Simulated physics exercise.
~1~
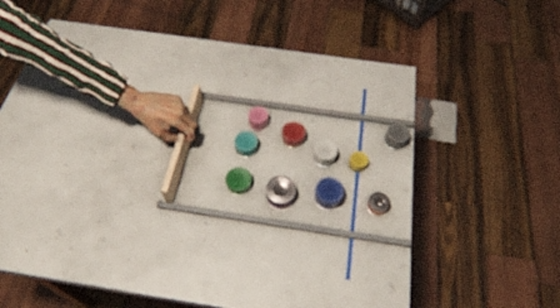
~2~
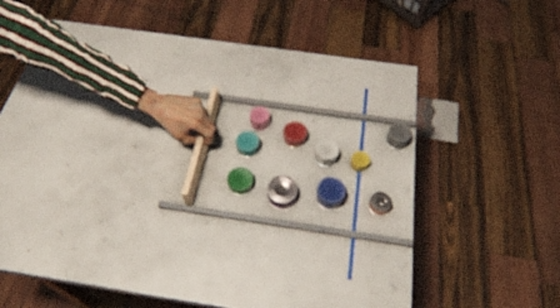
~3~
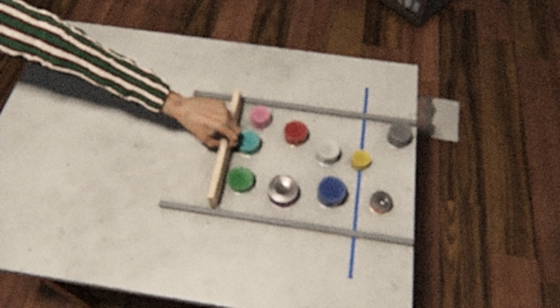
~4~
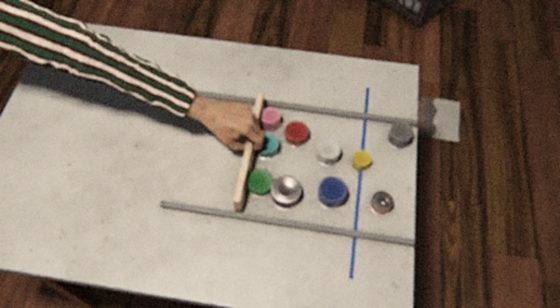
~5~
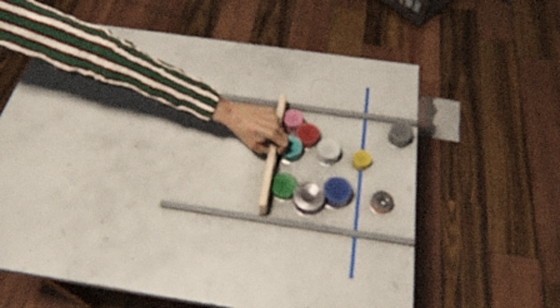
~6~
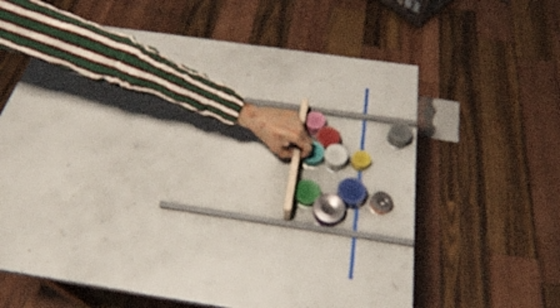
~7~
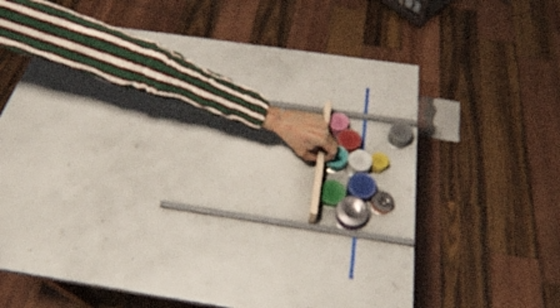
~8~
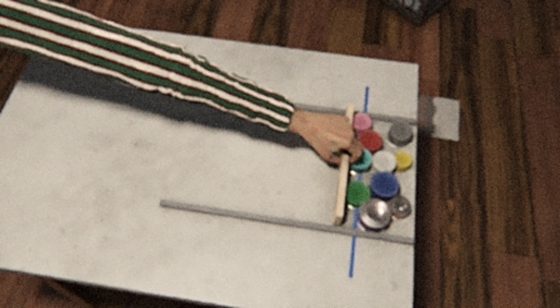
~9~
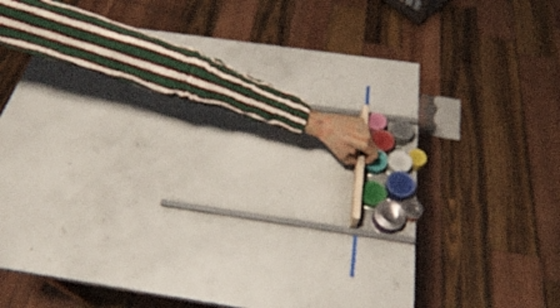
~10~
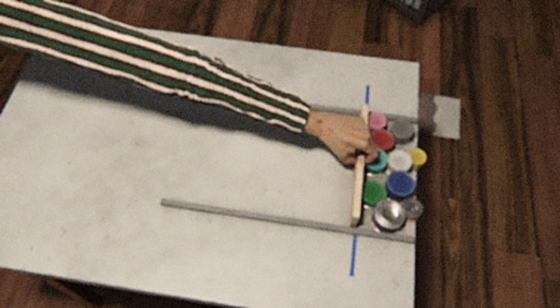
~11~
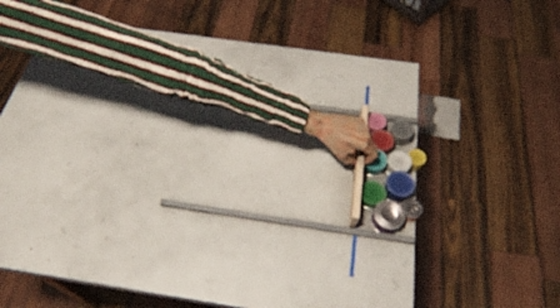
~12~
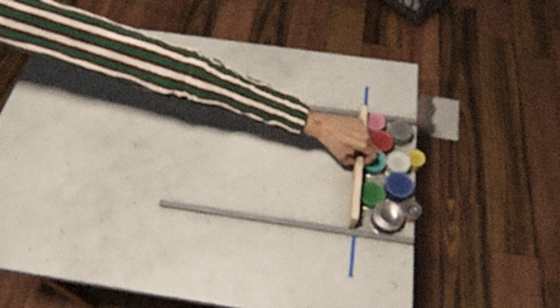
A hand in a green, white and dark striped sleeve grips an upright wooden board at the left of a channel between two grey rails on a pale table, seen from above by a slightly swaying camera. Pink, turquoise, green, red, white, yellow, blue and silvery pots and tins lie scattered ahead, near a blue line. The hand slides the board right across bare surface until it meets the turquoise and green pots. It sweeps the pieces together, bunching them past the line. The board halts by the line, with the pieces packed at the table's right edge, none fallen.
